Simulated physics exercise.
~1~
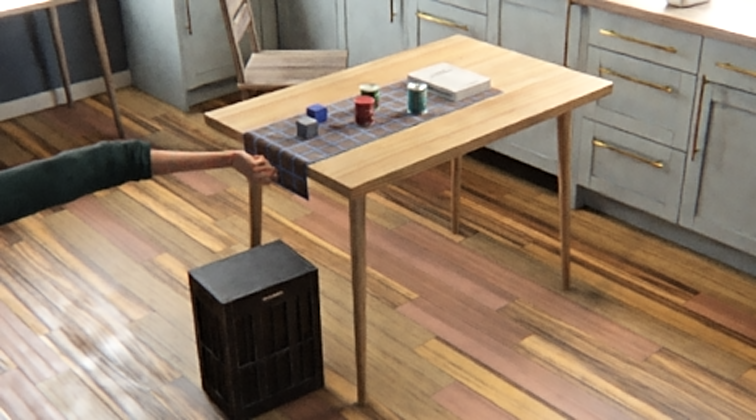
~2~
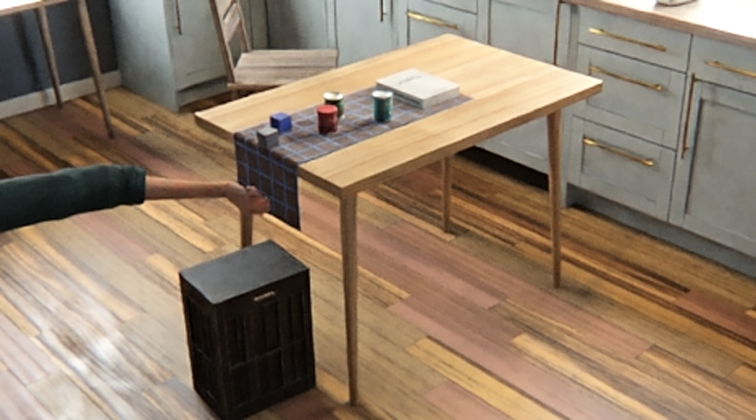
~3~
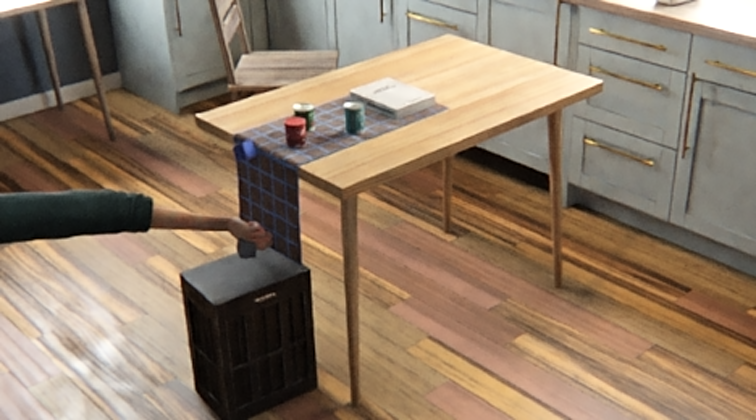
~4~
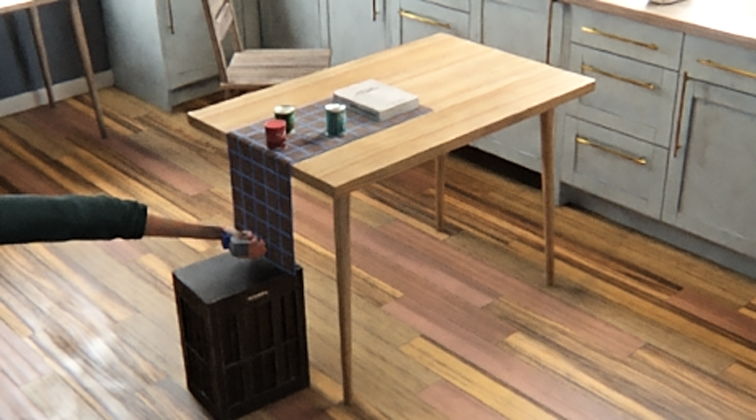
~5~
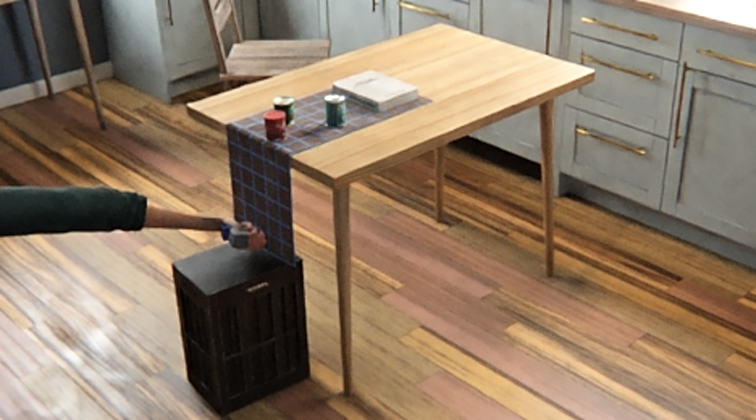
Hand pulling a dark checked cloth down towards a black crate, two small cubes dropping off while cans and book stay on the table.
